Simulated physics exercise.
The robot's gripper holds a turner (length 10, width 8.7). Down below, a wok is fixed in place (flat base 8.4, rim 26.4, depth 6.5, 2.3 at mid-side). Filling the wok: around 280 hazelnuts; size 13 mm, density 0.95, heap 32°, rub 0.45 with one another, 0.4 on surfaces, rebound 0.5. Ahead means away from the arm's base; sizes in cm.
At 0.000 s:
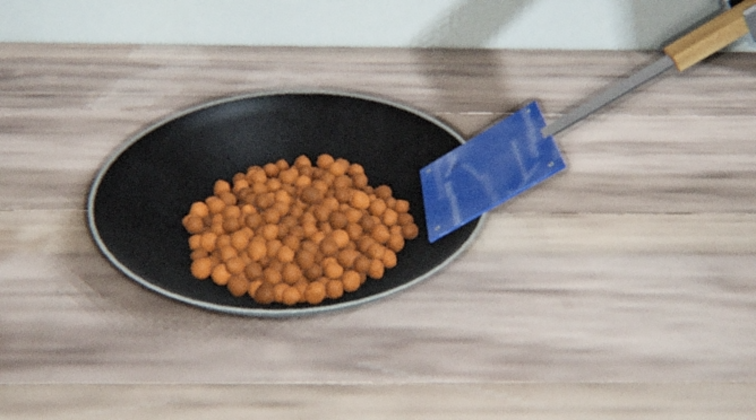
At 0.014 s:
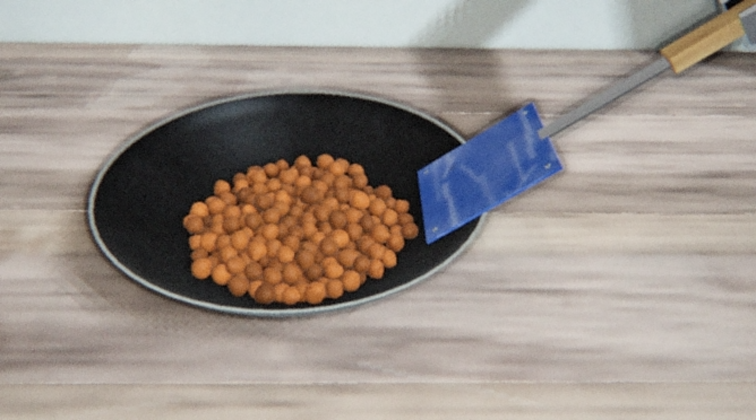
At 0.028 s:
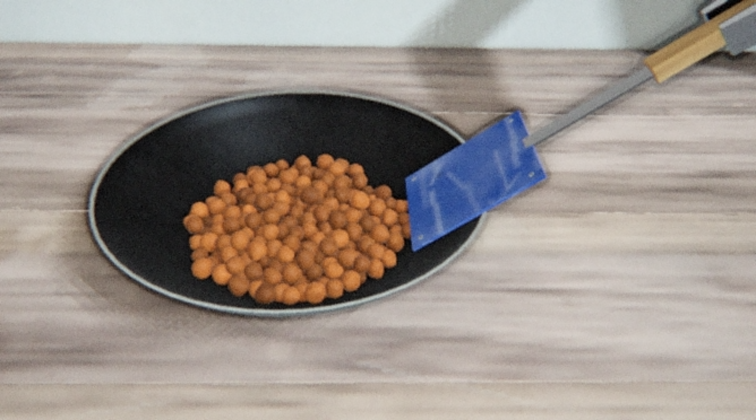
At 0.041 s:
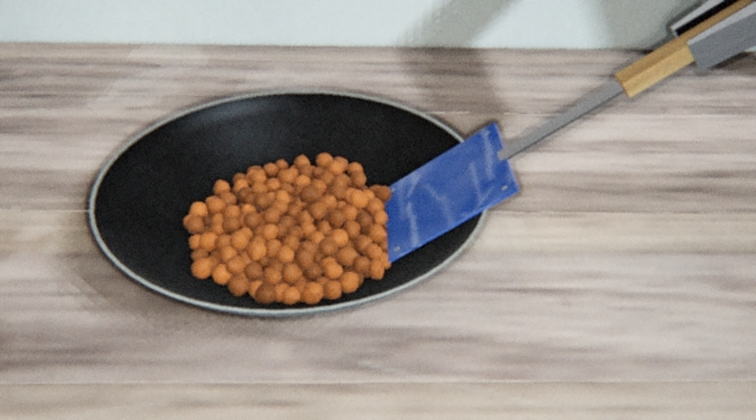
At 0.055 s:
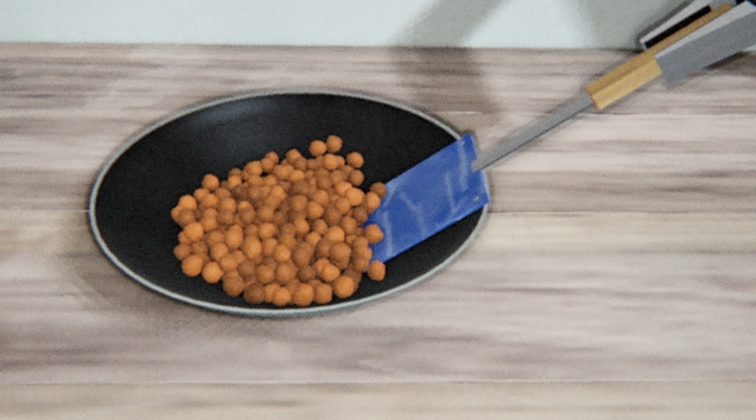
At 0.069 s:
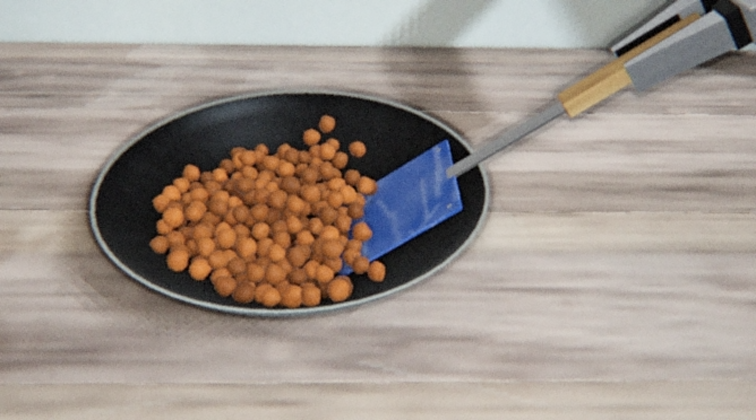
At the start, a robot gripper holds a blue turner at the right rim of a black wok containing a heap of small, round brown pieces. The turner slides left and slightly down into the wok, meeting the heap's right edge. It then pushes the pieces leftward, and the heap shifts and loosens, with a few pieces spreading toward the back.
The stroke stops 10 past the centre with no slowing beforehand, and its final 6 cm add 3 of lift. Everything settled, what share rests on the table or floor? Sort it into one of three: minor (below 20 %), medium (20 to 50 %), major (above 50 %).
Major, above 50 %.
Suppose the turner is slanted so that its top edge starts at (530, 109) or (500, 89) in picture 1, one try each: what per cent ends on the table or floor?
About 60% and 65%.
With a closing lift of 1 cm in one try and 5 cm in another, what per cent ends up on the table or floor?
Roughly 65 % and then 60 %.
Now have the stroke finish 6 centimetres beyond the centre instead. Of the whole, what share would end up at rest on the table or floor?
My guess would be around 40 per cent.
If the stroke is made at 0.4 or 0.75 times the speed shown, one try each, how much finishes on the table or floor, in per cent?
35 and 55 %.
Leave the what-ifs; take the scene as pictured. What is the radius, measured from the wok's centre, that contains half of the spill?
Estimate: Near 52 cm.
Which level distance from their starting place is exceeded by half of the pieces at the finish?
It comes out at about 30 cm.
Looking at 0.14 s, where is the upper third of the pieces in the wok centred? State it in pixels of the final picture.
(184, 170).
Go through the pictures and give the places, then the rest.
The first picture shows turner top edge at (550, 131), sloping 37°; upper third of the load around (298, 215), from x 195 to 410, top at y 165; 282 in the wok.
The second picture shows turner top edge at (547, 133), sloping 37°; upper third of the load around (298, 215), from x 195 to 410, top at y 165.
The third picture shows turner top edge at (531, 141), sloping 37°; upper third of the load around (298, 215), from x 195 to 410, top at y 165.
The fourth picture shows turner top edge at (506, 154), sloping 37°; upper third of the load around (301, 213), from x 195 to 400, top at y 160.
The fifth picture shows turner top edge at (479, 165), sloping 37°; upper third of the load around (286, 209), from x 180 to 390, top at y 145.
The sixth picture shows turner top edge at (454, 172), sloping 37°; upper third of the load around (271, 202), from x 160 to 385, top at y 125; 282 in the wok.
By 0.10 s, sloping 37°, highest piece 8 above the table; 282 in the wok.
By 0.14 s, sloping 37°, highest piece 9 above the table; 275 in the wok, 7 on the blade or in flight.
By 0.35 s, sloping 37°, highest piece 22 above the table; 108 in the wok, 62 on the table or floor, 112 on the blade or in flight.
By 1.40 s, sloping 37°, highest piece 7 above the table; 174 on the table or floor, 108 in the wok.
Final count, 174 on the table or floor, 108 in the wok. That is 62 % on the table or floor.
